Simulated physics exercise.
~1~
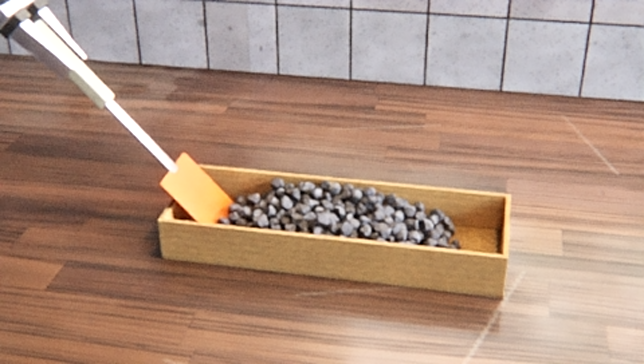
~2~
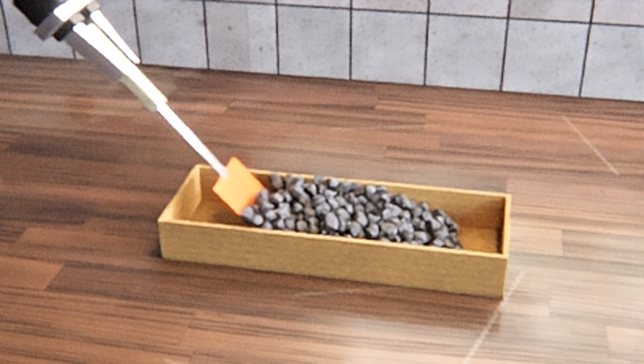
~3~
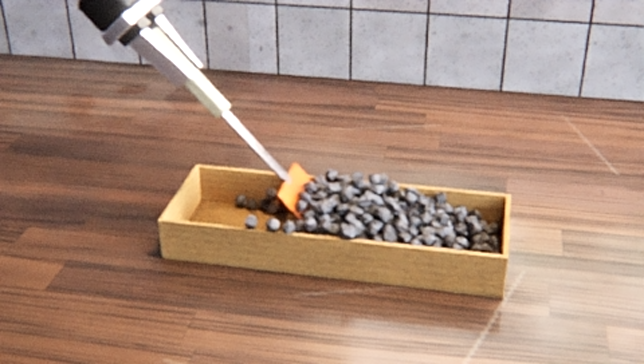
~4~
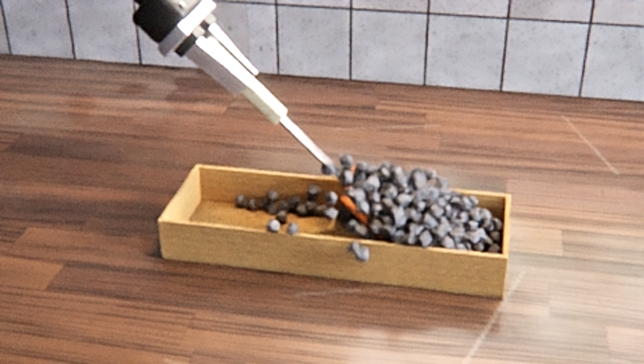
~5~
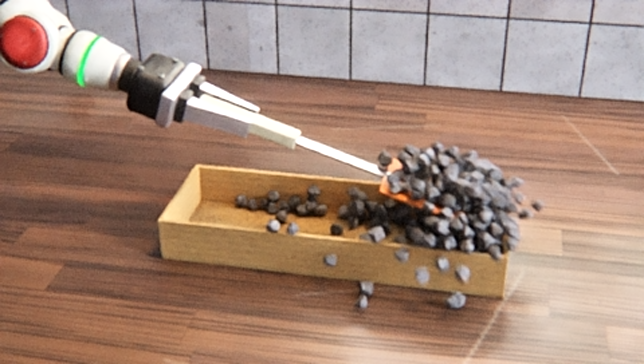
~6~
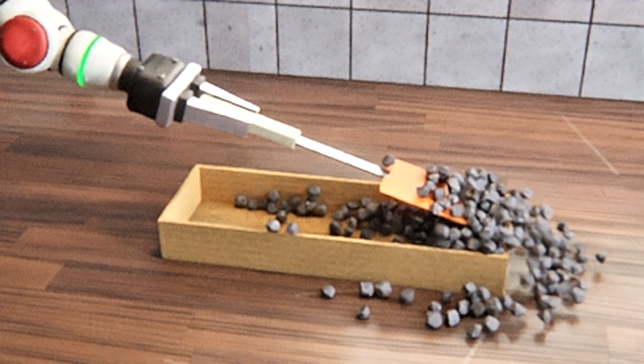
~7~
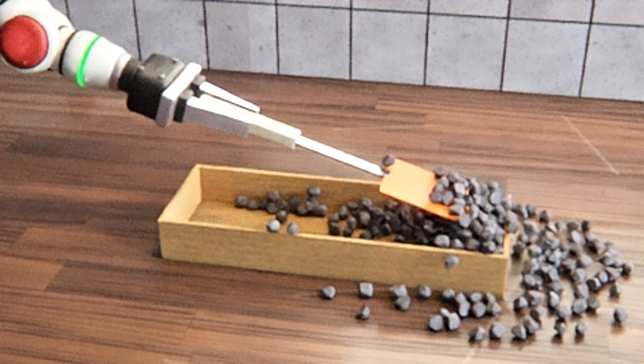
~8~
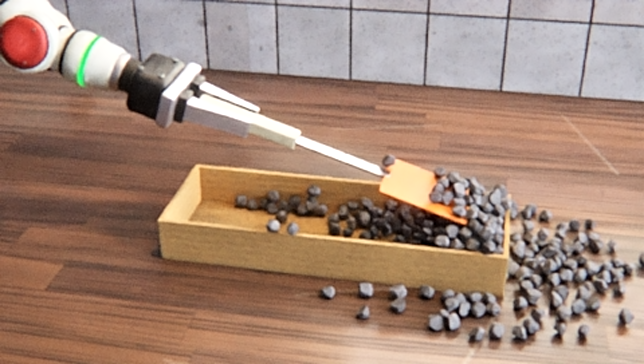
On a wooden surface, a robot's orange spatula pushes dark pebbles rightward, spilling some over the tray's end.
